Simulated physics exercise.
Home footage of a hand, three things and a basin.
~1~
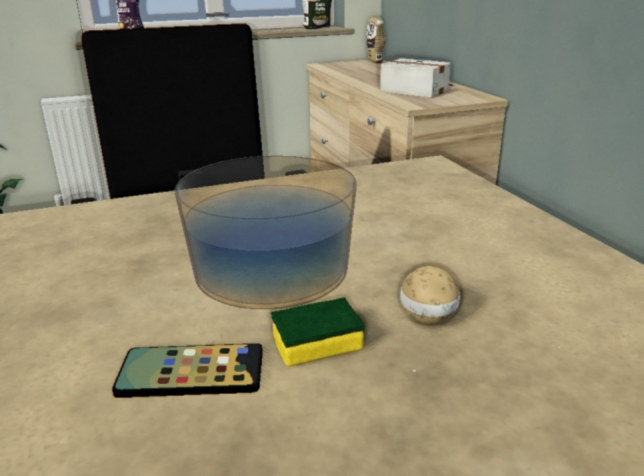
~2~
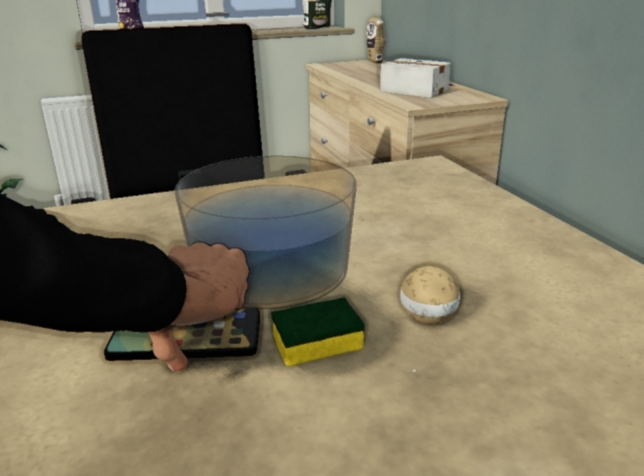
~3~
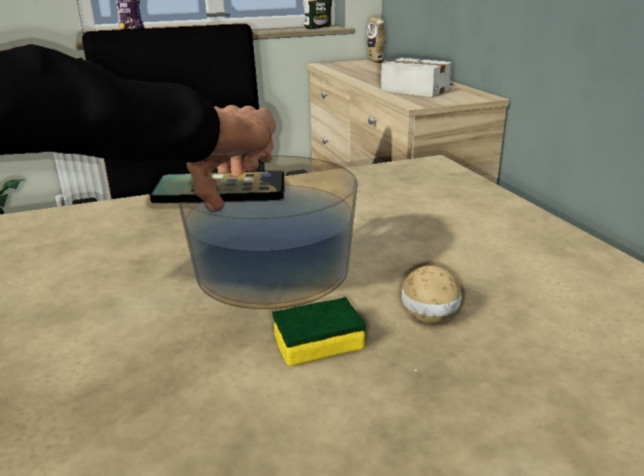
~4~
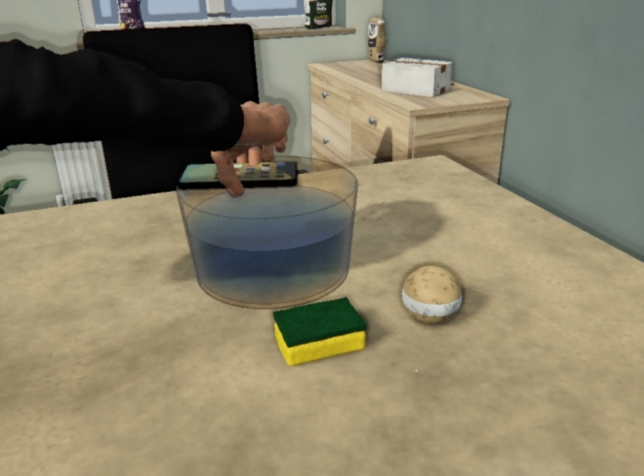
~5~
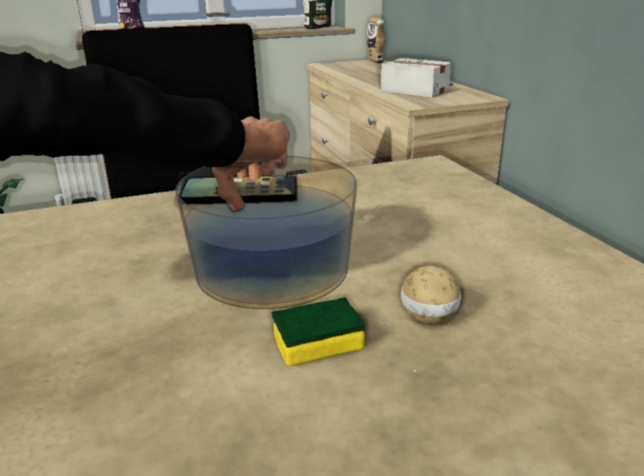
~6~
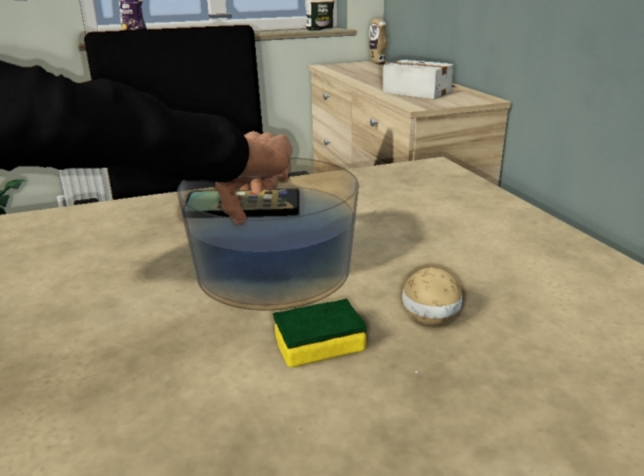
Phone being picked up by a hand, carried over a clear basin of water and lowered, beside a sponge and a ball.
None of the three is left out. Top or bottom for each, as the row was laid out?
So the left falls to the base, the middle holds at the top, and the right holds at the top.
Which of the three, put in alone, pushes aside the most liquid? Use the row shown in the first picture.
It's the leftmost item.
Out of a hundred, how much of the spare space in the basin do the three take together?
By my reckoning, 12 percent.
Next, the phone sinks.
After that, the sponge rides on the surface.
Finally, the tennis ball rides on the surface; afloat, sponge and tennis ball.
